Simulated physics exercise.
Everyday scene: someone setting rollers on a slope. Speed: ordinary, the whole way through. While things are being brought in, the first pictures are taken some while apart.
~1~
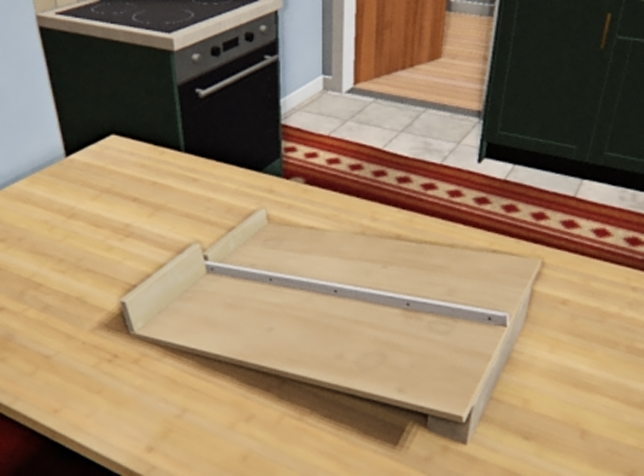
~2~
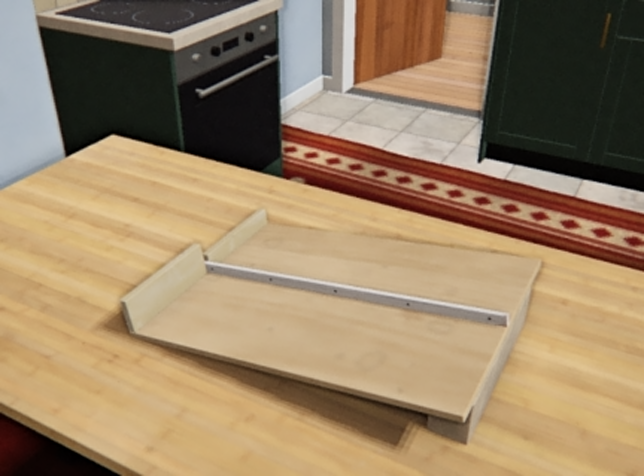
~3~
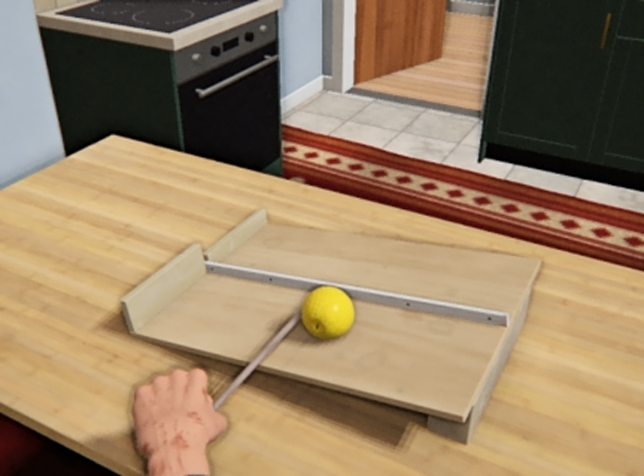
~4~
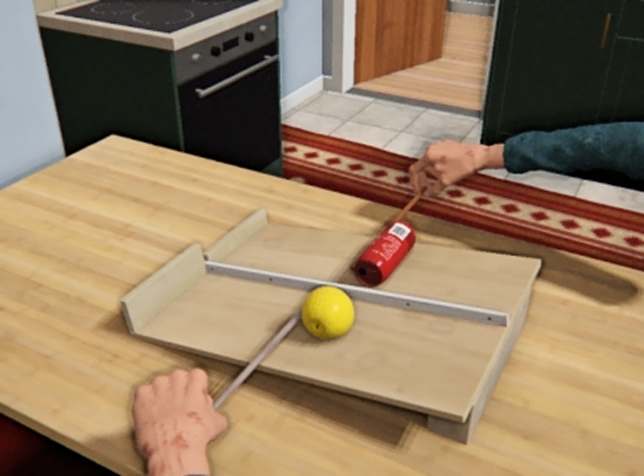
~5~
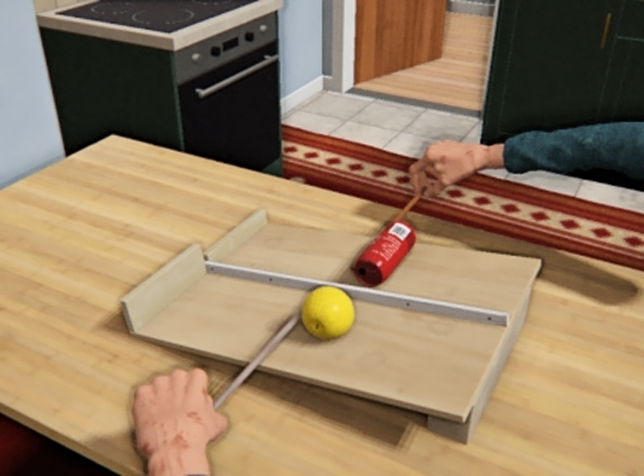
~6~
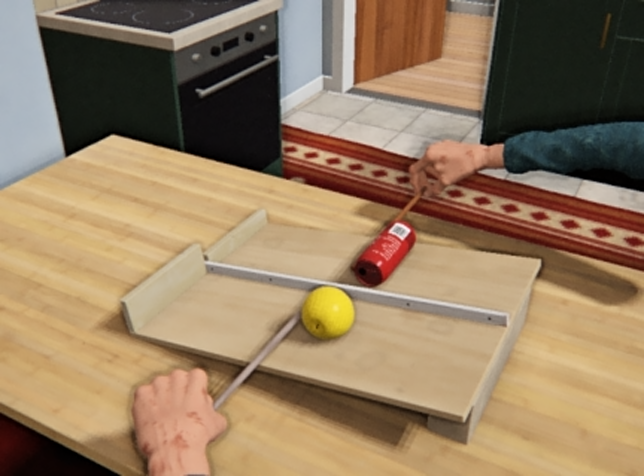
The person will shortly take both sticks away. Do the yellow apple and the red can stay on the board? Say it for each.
The yellow apple is not lost; the red can is not lost.
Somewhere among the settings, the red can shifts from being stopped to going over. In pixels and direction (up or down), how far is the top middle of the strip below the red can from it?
Going down, 8 pixels.
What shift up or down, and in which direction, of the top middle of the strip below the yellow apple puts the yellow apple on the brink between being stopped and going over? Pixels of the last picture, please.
The change comes after a shift of around 20 pixels down.
Then, 0.48 s on from there, yellow apple rolling on the board near (272, 303); red can rolling on the board near (340, 246).
In the end, the yellow apple gets caught, near (186, 286); the red can gets caught, near (251, 234).
